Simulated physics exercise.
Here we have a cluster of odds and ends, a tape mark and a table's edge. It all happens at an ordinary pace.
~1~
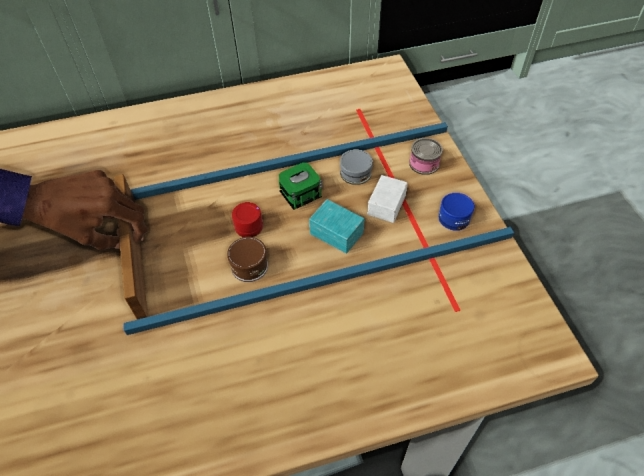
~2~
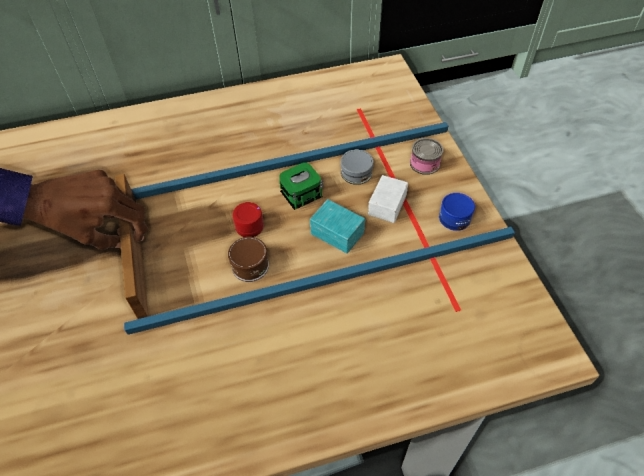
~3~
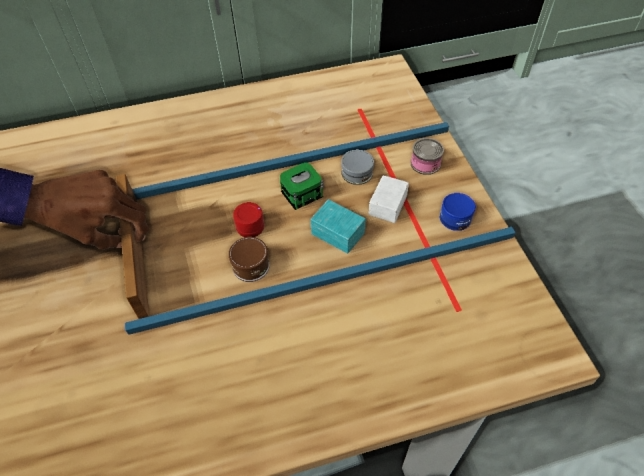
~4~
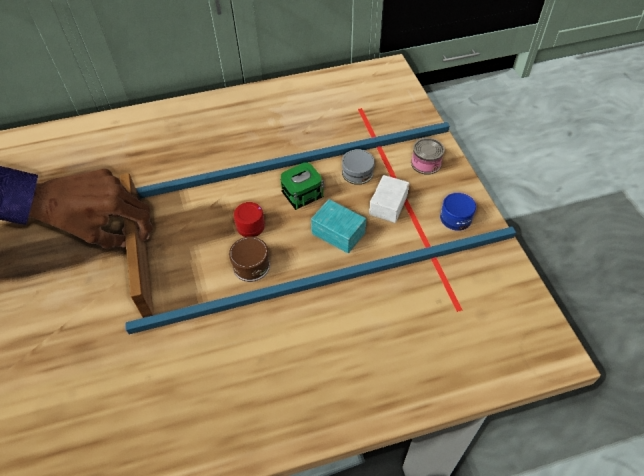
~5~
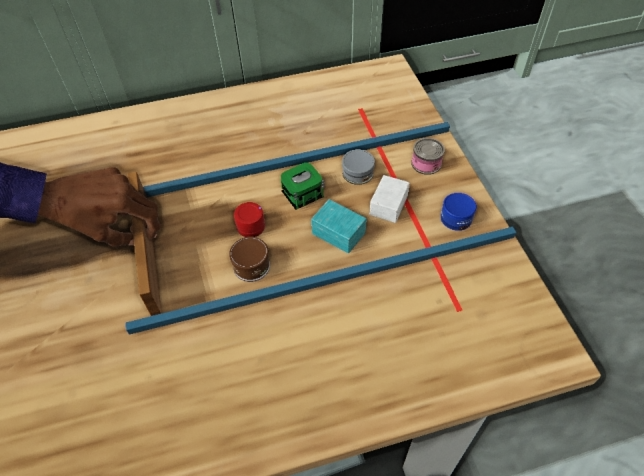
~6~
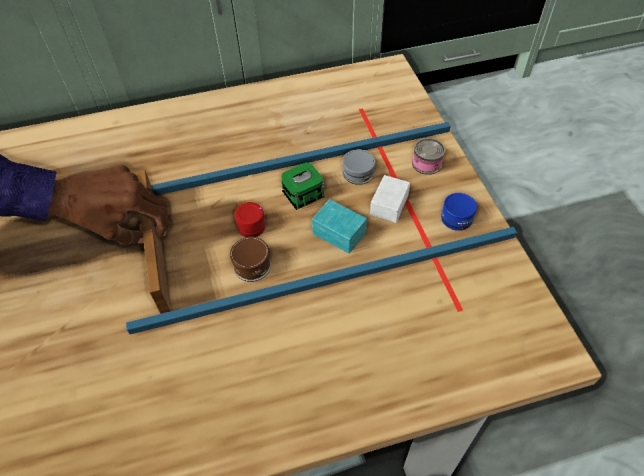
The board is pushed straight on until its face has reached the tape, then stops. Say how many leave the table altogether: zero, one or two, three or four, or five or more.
The number that fall off is zero.
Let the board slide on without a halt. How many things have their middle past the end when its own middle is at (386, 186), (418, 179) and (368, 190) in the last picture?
Place by place, 0, 1 and 0.
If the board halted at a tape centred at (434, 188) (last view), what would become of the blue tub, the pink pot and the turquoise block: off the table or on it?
The blue tub tumbles off, the pink pot tumbles off, the turquoise block stays on.
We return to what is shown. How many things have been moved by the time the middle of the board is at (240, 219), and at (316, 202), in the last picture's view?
By then 2, and 6.
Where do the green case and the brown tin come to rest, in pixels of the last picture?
First (402, 152), then (438, 219).
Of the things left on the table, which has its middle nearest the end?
That is the pink pot.
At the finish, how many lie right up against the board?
It touches 3.
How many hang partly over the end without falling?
1 of them.
Early on, none off yet; pink pot at rest near (428, 156); blue tub at rest near (459, 212); white block at rest near (390, 199).
A while later, none off yet; pink pot at rest near (428, 156); blue tub at rest near (459, 212); white block travelled a little near (399, 193).
Finally, the number that fall off is zero.
